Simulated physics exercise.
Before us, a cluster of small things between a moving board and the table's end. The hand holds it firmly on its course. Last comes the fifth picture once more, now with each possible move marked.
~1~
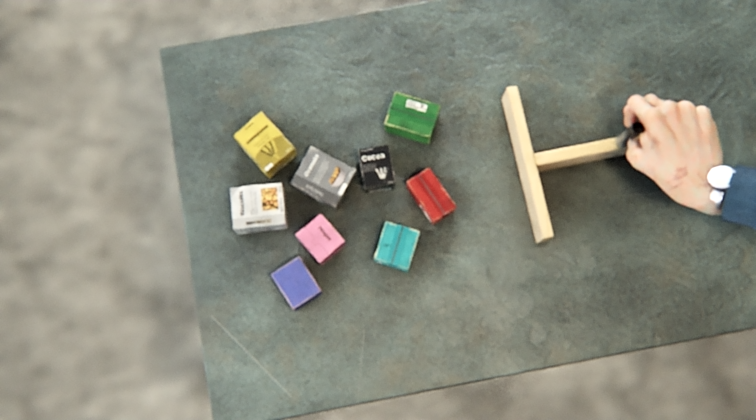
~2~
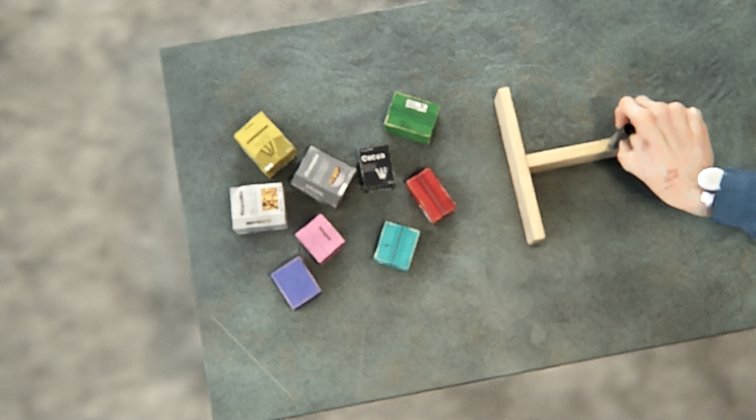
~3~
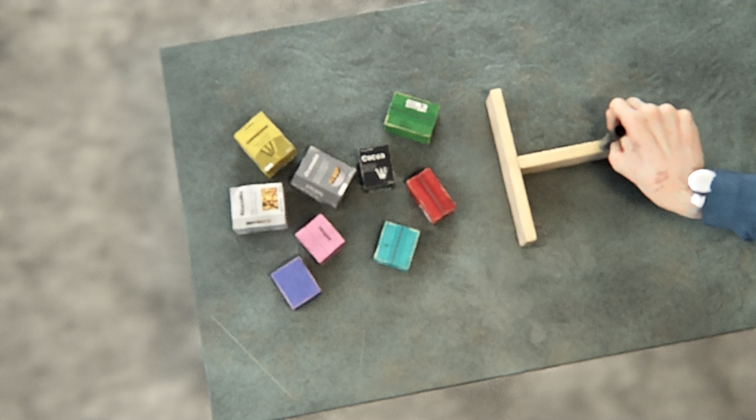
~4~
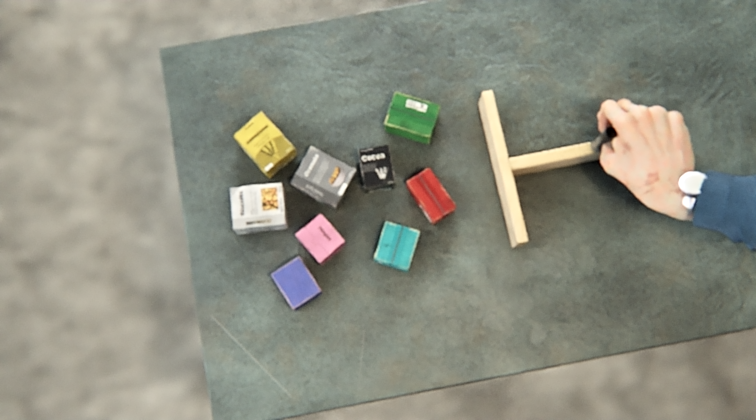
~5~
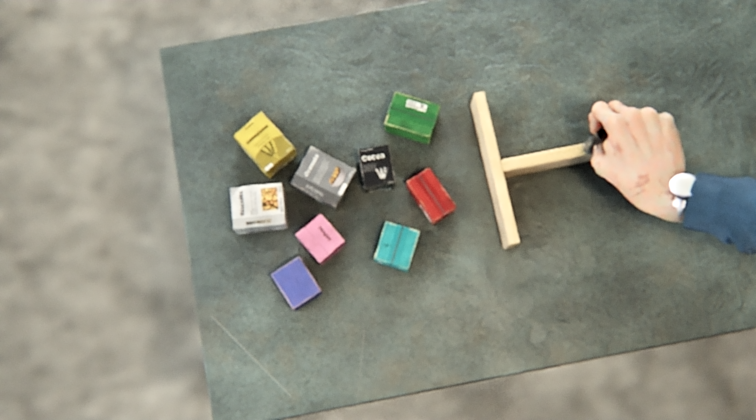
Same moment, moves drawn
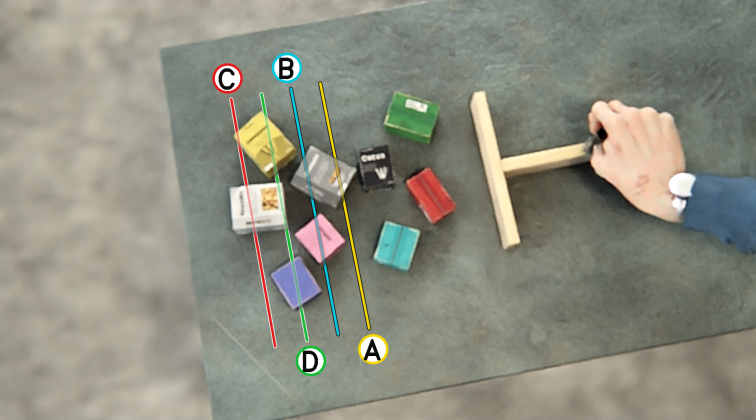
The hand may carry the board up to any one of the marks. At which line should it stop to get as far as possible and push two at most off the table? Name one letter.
At C, and not beyond.
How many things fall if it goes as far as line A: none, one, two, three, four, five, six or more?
In all, none.
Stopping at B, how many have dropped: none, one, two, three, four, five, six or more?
In all, none.
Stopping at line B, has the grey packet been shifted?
Yes.
On the marked copy, A at (344, 202); B at (314, 208); C at (253, 219); D at (284, 214).
Following C. Soon after the start, board (408, 183); green box (360, 128); grey packet (315, 178).
Later, board (321, 199); yellow packet (219, 120); white box (245, 209).
In the end, board (252, 211); white box (182, 217); blue block (202, 301); none fallen.
As for the rest, A is within the limit but short; B is within the limit but short; D is within the limit but short.
